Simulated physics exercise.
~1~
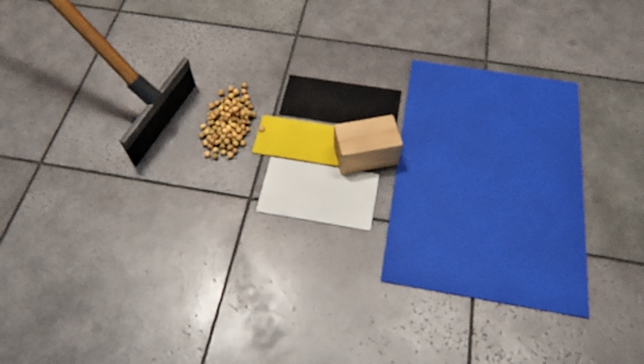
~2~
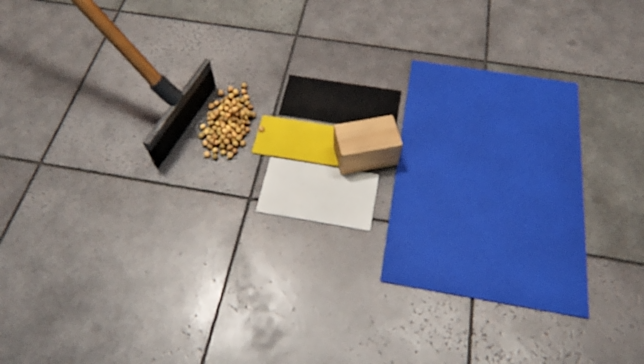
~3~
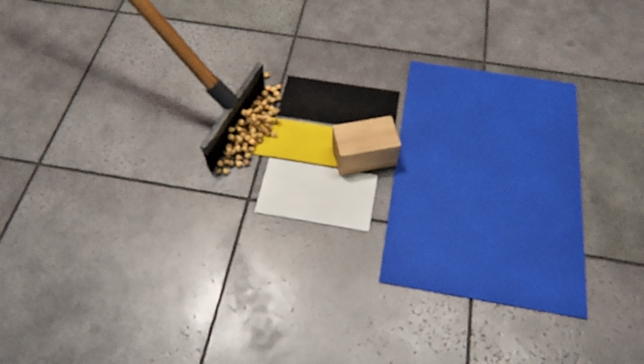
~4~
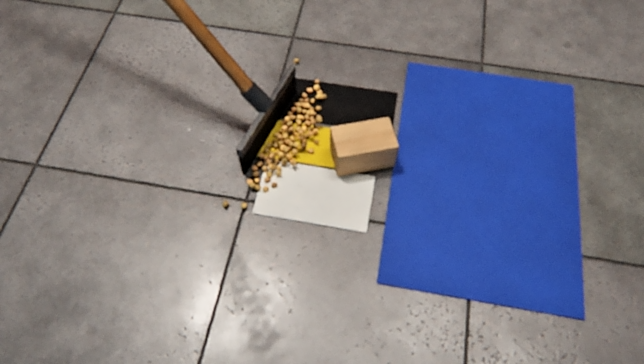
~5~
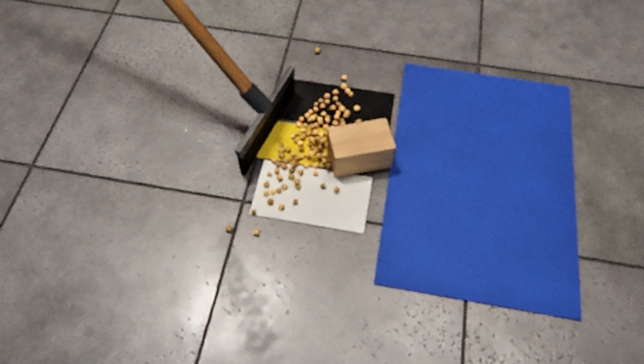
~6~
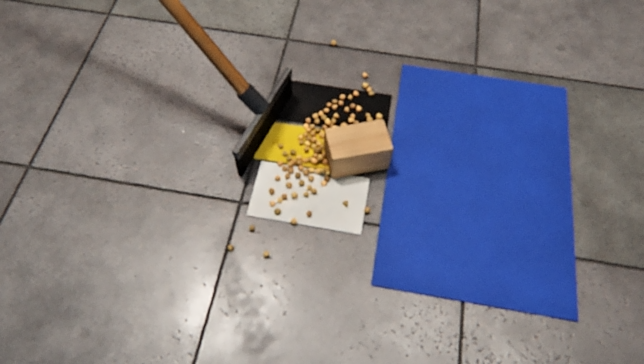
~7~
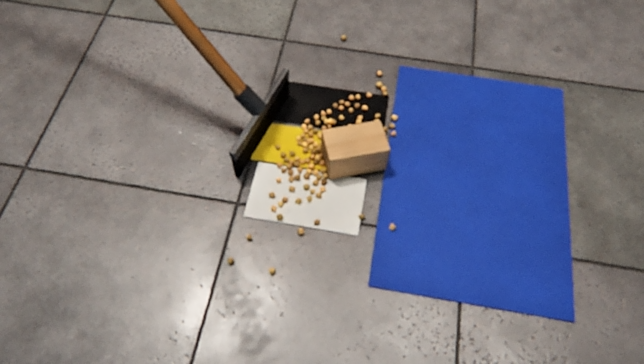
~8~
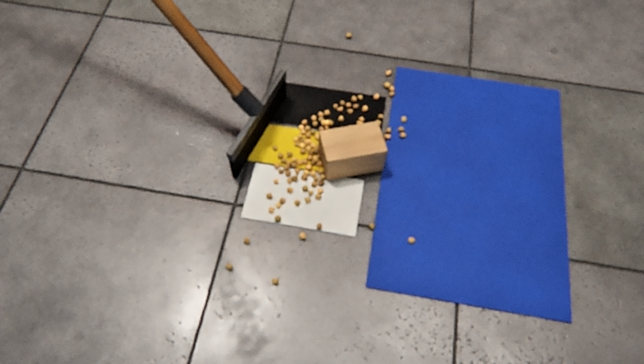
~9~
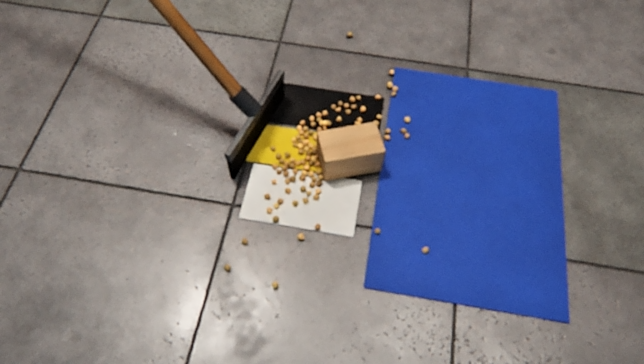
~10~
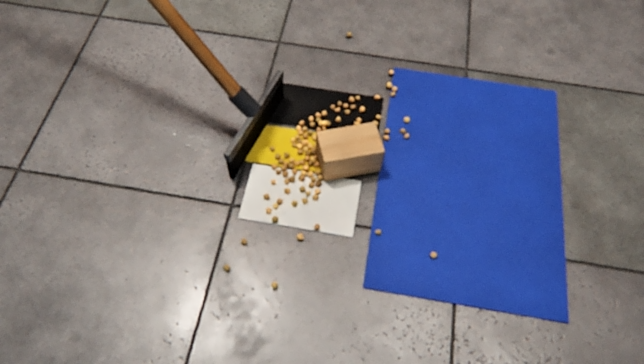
On a grey tiled floor, a squeegee with a wooden handle stands left of a small heap of dried chickpeas, with black, yellow, white and blue sheets and a wooden block to the right. The blade slides right, meets the heap and pushes it onto the smaller sheets. It stops short of the block while the chickpeas spill forward, bunching against the block and scattering around it. A few roll onto the blue sheet and bare tiles. Finally, most lie spread across the yellow, white and black sheets, with the blade still and the block in place.
